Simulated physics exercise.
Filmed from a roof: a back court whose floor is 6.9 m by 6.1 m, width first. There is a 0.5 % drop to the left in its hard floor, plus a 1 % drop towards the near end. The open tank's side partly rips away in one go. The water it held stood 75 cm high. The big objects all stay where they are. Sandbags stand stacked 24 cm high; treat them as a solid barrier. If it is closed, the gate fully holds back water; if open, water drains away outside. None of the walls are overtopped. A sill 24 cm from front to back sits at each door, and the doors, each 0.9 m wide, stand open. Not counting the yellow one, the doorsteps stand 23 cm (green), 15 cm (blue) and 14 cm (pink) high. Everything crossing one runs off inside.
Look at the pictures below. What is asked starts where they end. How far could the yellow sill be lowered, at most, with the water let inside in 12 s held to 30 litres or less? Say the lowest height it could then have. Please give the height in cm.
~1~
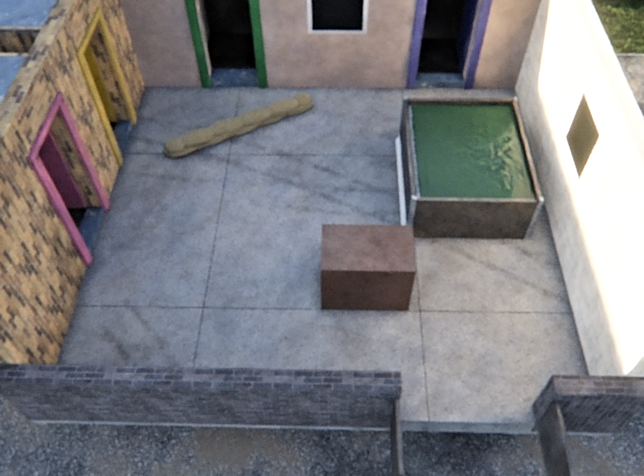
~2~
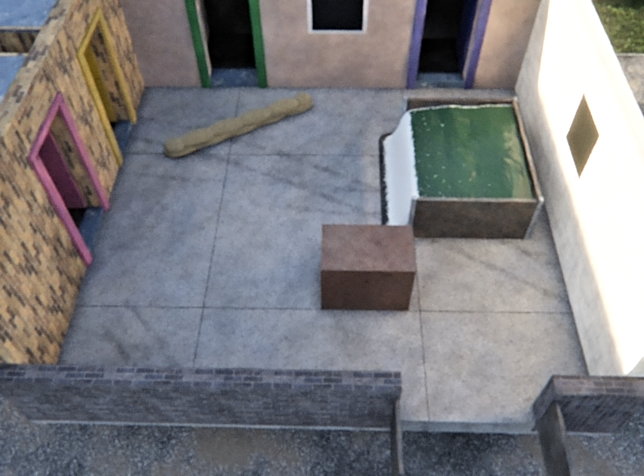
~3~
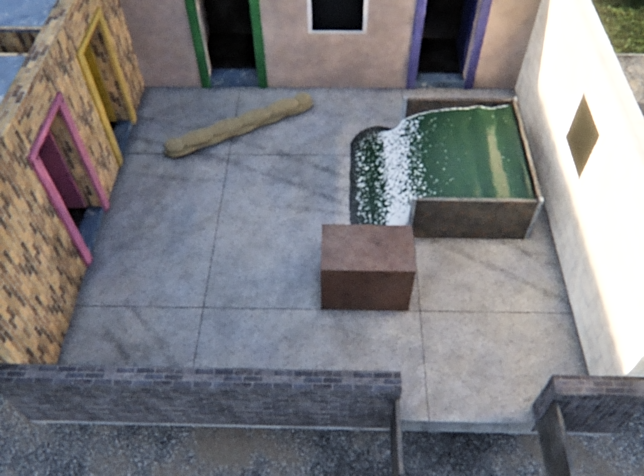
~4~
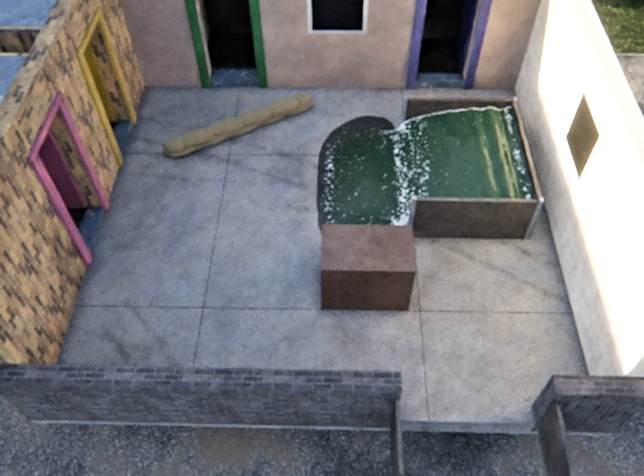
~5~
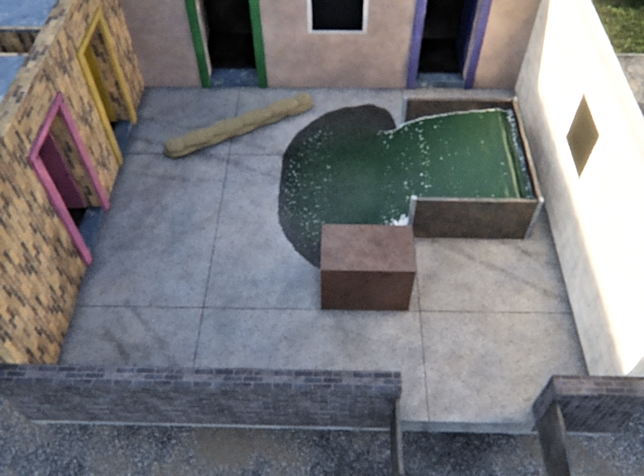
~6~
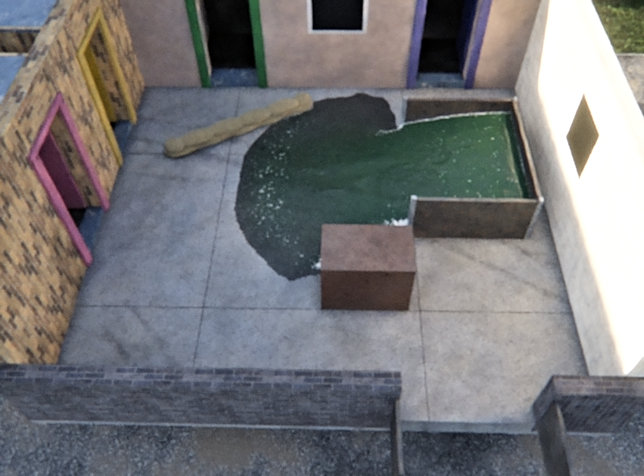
It could then stand at about 7.5 cm.
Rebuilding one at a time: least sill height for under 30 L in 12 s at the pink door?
Pink: 27 cm.
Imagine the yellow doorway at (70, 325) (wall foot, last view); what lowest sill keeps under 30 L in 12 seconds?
17 cm.
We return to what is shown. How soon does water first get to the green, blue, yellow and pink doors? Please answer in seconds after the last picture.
Green = 1.0 s, blue = 2.8 s, yellow = 0.8 s, pink = 0.6 s.
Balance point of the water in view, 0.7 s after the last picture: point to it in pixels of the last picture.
Centre of the water: Approx. (357, 186) px.
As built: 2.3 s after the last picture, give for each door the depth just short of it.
Lab note, depth in cm: Green 2; blue 0; yellow 12; pink 33.
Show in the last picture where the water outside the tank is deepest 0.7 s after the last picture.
Around (117, 176).
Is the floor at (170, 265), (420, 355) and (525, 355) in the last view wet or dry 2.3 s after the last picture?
1: Awash; 2: Unwetted; 3: Unwetted.
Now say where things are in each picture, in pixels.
The open tank at (467, 150) is whole and still, 75 cm deep; the yellow door at (110, 96) is dry, in the first picture.
The front is at a hidden place, 0.3 m from the gap at (408, 170); 0.5 m2 of floor is wet, 75 cm left at the back, in the second picture.
The front is at (354, 204), 0.8 m from the gap at (407, 173); 1.7 m2 of floor is wet, 73 cm left at the back, in the third picture.
Water pours out at (407, 174) and has run 1.3 m, to a hidden place; about 12 cm deep outside, 66 cm at the back, in the fourth picture.
Water pours out at (407, 175) and has run 1.9 m, to (285, 218); about 9 cm deep outside, 64 cm at the back, in the fifth picture.
Water pours out at (407, 175) and has run 2.6 m, to (241, 197); about 8 cm deep outside, 61 cm at the back; 2.2 m in a straight line remain to the yellow door at (110, 96), in the sixth picture.
Then, 0.7 s after the last picture water covers 40 % of the floor, deepest (34 cm) near (117, 176); it has not reached the yellow door.
Then, 2.3 s after the last picture water covers 60 % of the floor, deepest (44 cm) near (48, 394); 12 cm at the yellow door, 4 litres in over its 11 cm sill.
Then, 11.3 s after the last picture water covers 95 % of the floor, deepest (10 cm) near (146, 396); 8 cm at the yellow door, 7 litres in over its 11 cm sill.
At the yellow door as built, the water peaked near 13 cm, 1.7 s after the last picture.
Run again over the same 12 s with other heights there, 52 litres in over 6 cm, 18 litres over 8.5 cm. The limit of 30 litres is kept from about 7.5 cm up.
